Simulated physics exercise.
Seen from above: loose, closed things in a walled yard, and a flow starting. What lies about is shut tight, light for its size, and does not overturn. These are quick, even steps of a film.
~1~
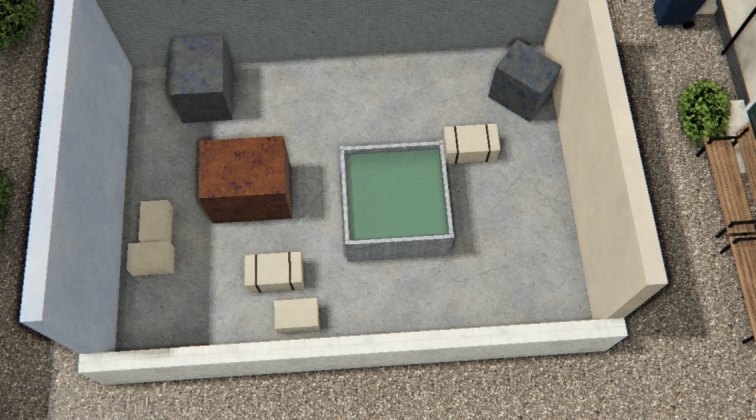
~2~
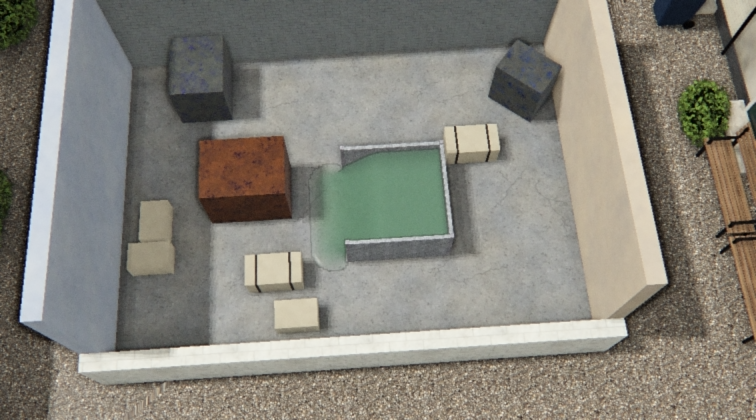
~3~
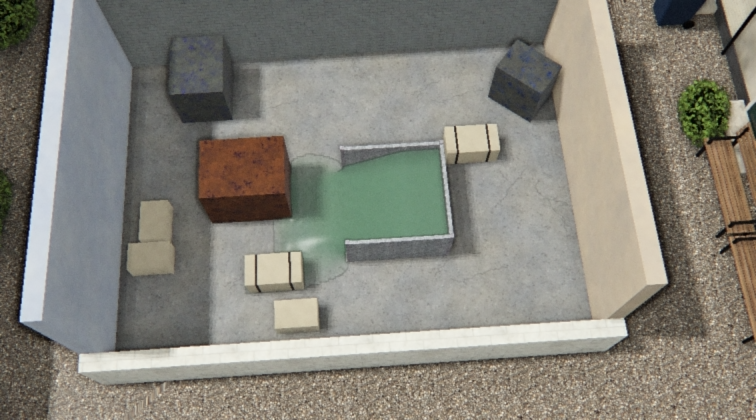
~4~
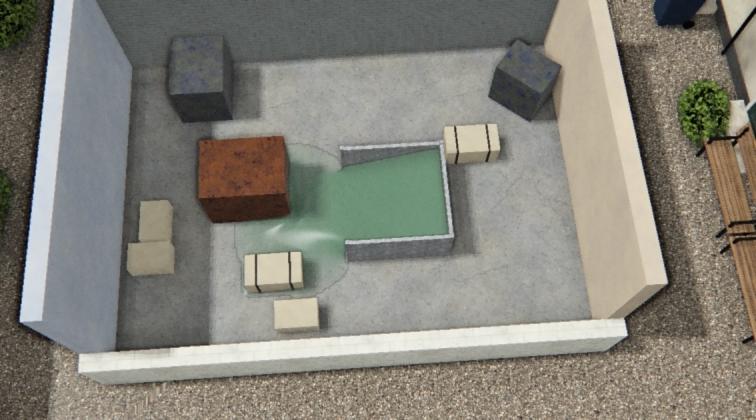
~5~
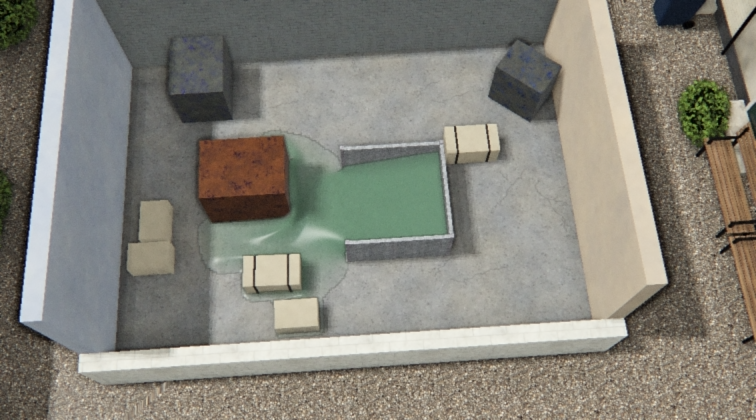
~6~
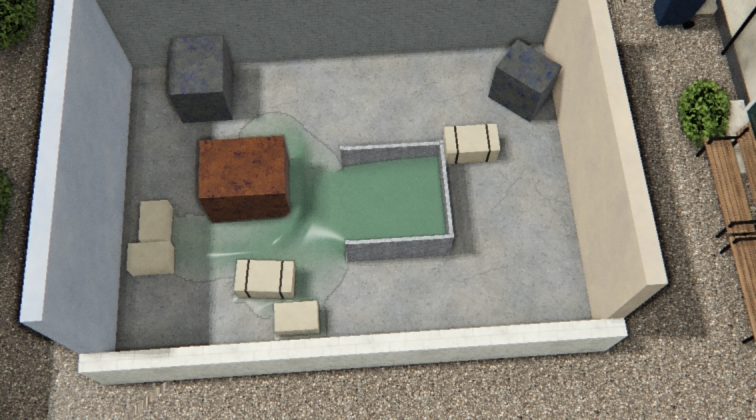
In the video, seen from above, green liquid pours from the open left side of a square tank in a walled yard, spreads around a rusty brown block, and nudges a strapped pale box slightly to the left.
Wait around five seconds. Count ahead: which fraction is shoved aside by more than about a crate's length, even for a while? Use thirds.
That comes to two thirds or more.
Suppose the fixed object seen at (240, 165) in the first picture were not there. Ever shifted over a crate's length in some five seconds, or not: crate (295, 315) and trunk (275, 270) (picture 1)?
One after the other: Shifted that much, moved that far.
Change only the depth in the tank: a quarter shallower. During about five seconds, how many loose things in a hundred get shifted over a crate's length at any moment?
Close to 60 %.
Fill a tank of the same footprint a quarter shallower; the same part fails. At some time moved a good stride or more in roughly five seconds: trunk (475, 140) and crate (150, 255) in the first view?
One after the other: Short of that, moved that far.
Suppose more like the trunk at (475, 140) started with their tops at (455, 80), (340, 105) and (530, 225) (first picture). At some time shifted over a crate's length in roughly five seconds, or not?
In turn: Under that, swept aside, not that far.
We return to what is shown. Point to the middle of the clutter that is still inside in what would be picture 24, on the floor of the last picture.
Near (270, 212).
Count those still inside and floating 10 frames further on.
I count 2.
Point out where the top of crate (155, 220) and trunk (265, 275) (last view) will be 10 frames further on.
Close to (158, 162) and (165, 324).
A moment on, 1 of 5 are well off their spots; 0 afloat.
Next, 2 of 5 are well off their spots; 2 afloat.
Later, 4 of 5 are well off their spots; 3 afloat.
In the end, 4 of 5 are well off their spots, and 4 have been at some point; 3 afloat.
